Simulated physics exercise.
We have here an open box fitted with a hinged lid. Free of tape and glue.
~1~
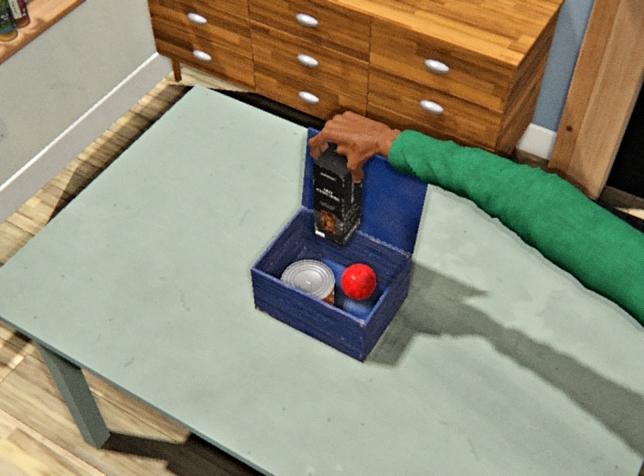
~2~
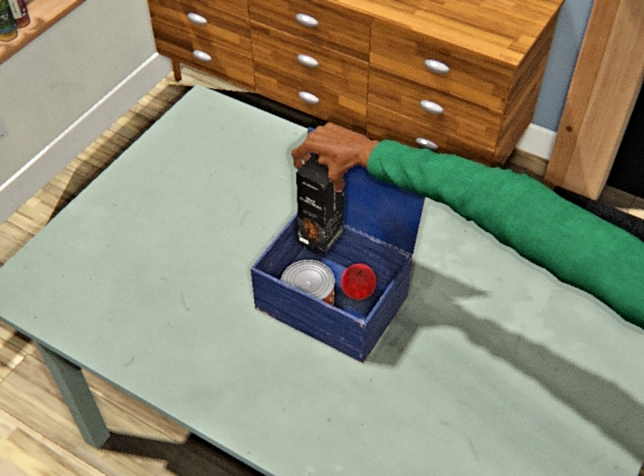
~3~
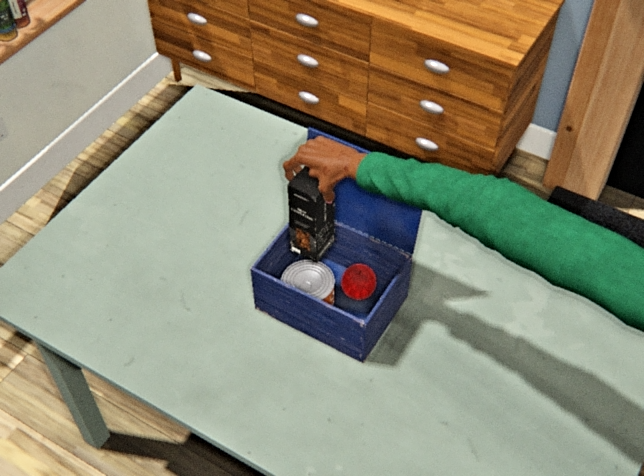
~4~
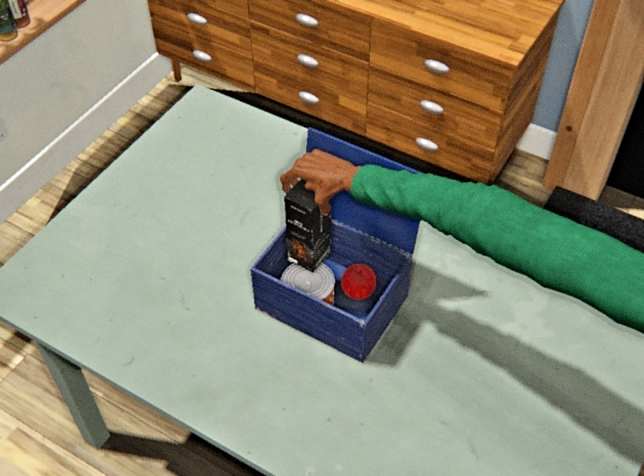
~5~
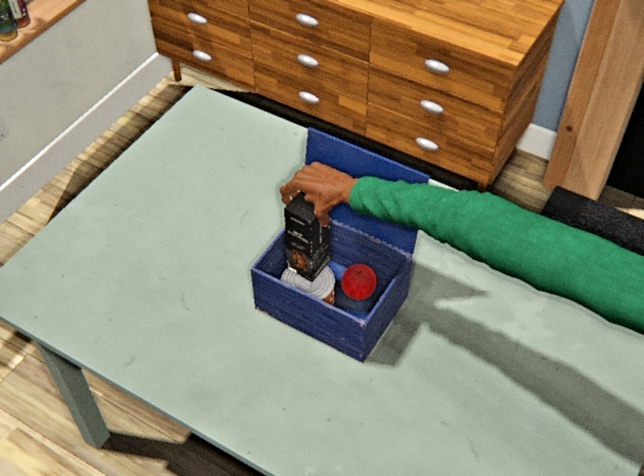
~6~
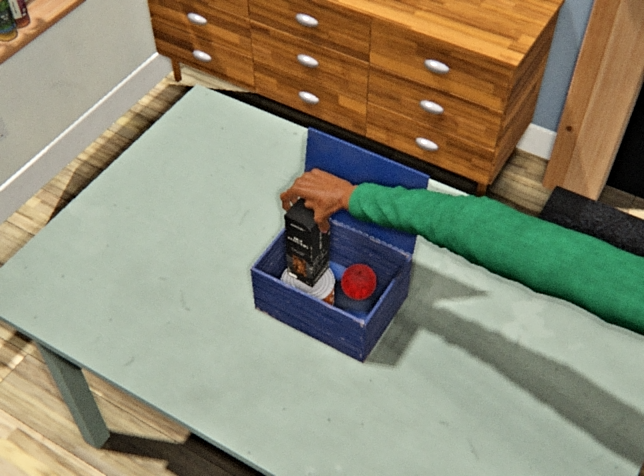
A hand in a green sleeve, reaching in from the right, holds a black carton above an open blue box with a hinged lid on a pale green table, seen from above at an angle. A silvery round lid and a red round top sit inside the box, with wooden drawers behind. The hand moves the carton left, then lowers it into the box's left side, while the camera stays still.
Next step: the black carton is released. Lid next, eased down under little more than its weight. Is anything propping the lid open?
Yes.
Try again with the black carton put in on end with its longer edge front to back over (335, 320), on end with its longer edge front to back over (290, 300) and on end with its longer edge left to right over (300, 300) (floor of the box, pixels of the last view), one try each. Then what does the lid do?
Going through the three tries, the lid hangs open, then hangs open, then hangs open.
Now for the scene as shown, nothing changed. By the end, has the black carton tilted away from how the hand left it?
Looking at the last picture, the black carton is left as set.
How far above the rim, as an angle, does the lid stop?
I'd put it at roughly 65°.
Then, 1.00 s after the last picture, lid starting down.
Then, 1.20 s after the last picture, black carton resting near (308, 243).
Then, 1.40 s after the last picture, lid 74° above the rim.
Then, 1.50 s after the last picture, lid 66° above the rim.
At rest, lid 63° above the rim; all 3 in place. Seen from the same camera at the end, black carton near (308, 243).
